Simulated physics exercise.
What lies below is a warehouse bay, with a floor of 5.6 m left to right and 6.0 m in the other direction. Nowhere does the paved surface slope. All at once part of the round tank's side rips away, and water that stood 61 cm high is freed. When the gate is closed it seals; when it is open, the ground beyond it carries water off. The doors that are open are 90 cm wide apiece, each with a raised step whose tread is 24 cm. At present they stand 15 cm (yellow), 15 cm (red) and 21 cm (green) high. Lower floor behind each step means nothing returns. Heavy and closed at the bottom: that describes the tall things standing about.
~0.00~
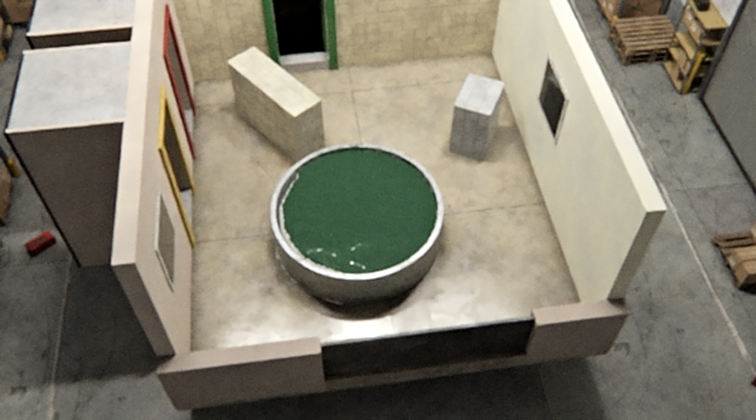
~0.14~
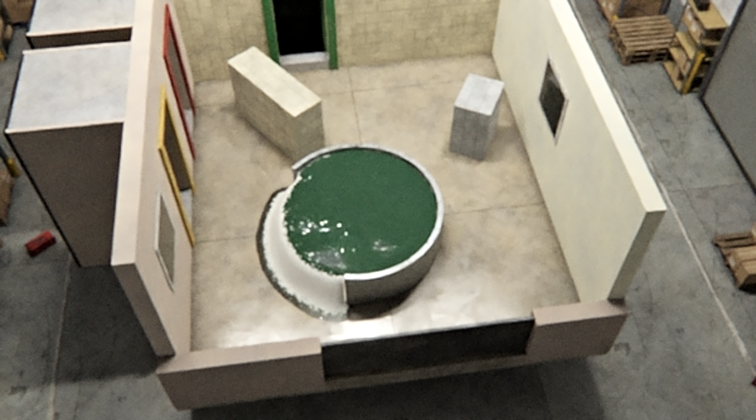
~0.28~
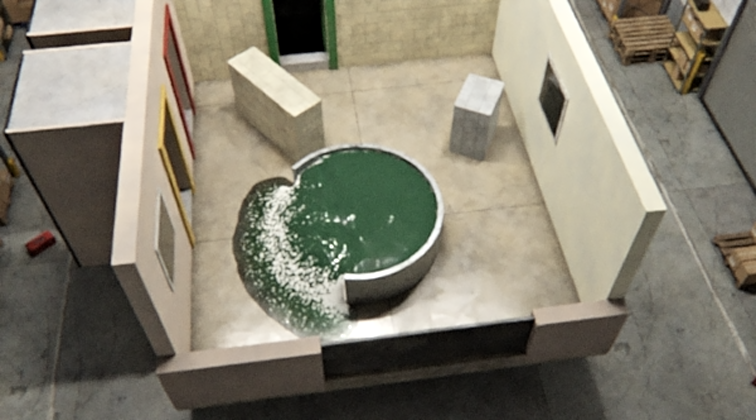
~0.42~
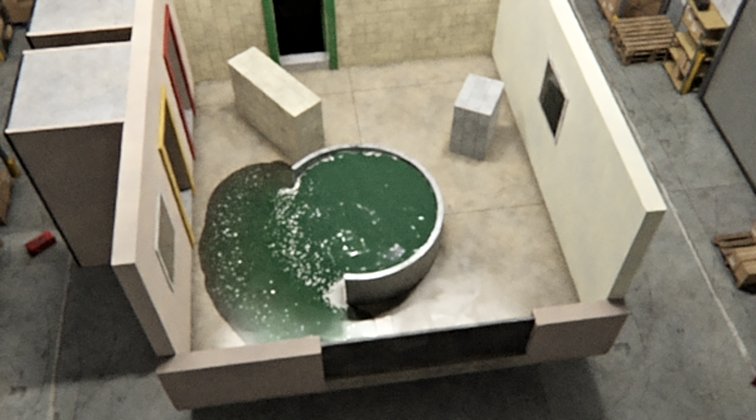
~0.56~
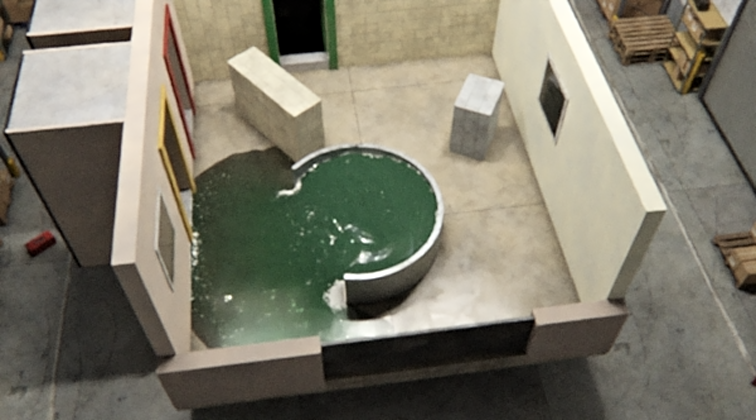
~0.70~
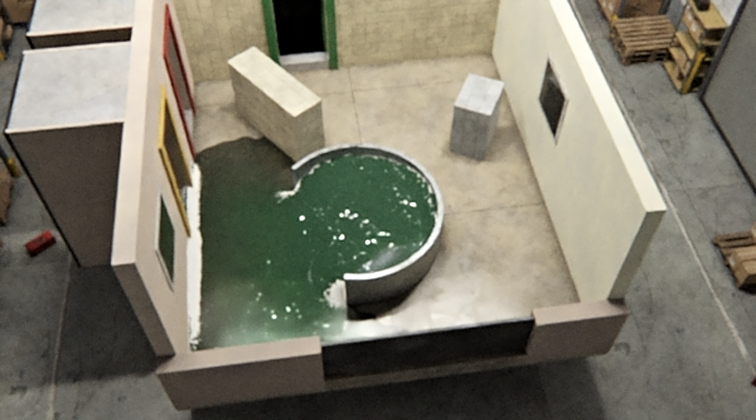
The footage shows a round tank of green water inside a walled enclosure in a warehouse; its left side opens, and the water pours out in a foaming sheet, spreading across the floor to the left wall beside a yellow frame.
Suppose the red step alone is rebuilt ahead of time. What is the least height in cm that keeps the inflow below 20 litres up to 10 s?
About 16 cm.
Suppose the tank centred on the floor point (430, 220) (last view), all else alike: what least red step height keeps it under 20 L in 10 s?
Near 17 cm.
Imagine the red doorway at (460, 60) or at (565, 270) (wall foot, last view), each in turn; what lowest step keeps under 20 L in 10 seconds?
9.5 and 15 cm.
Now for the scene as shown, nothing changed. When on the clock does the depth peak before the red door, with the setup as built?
Peak time: Around 5.0 s.
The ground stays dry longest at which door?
The green one.
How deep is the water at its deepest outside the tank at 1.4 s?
Max depth: Near 50 cm.
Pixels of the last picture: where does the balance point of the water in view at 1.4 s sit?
My guess is close to (300, 253).
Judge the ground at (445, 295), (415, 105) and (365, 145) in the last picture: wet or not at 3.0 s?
Spot one awash, spot two bone dry, spot three bone dry.
After 1.4 s water covers 30 % of the floor, deepest (50 cm) near (192, 335); 10 cm at the red door, 0 litres in over its 15 cm step.
After 3.0 s water covers 45 % of the floor, deepest (28 cm) near (191, 382); 8 cm at the red door, 0 litres in over its 15 cm step.
After 10.0 s water covers 100 % of the floor, deepest (14 cm) near (342, 76); 9 cm at the red door, 25 litres in over its 15 cm step.
At the red door as built, the water arrived by 1.0 s and peaked near 22 cm at 5.0 s.
With a step of 12.5 cm, 44 litres would have come in within the 10 s; with 20 cm, 6 litres. So under 20 litres takes about 16 cm.
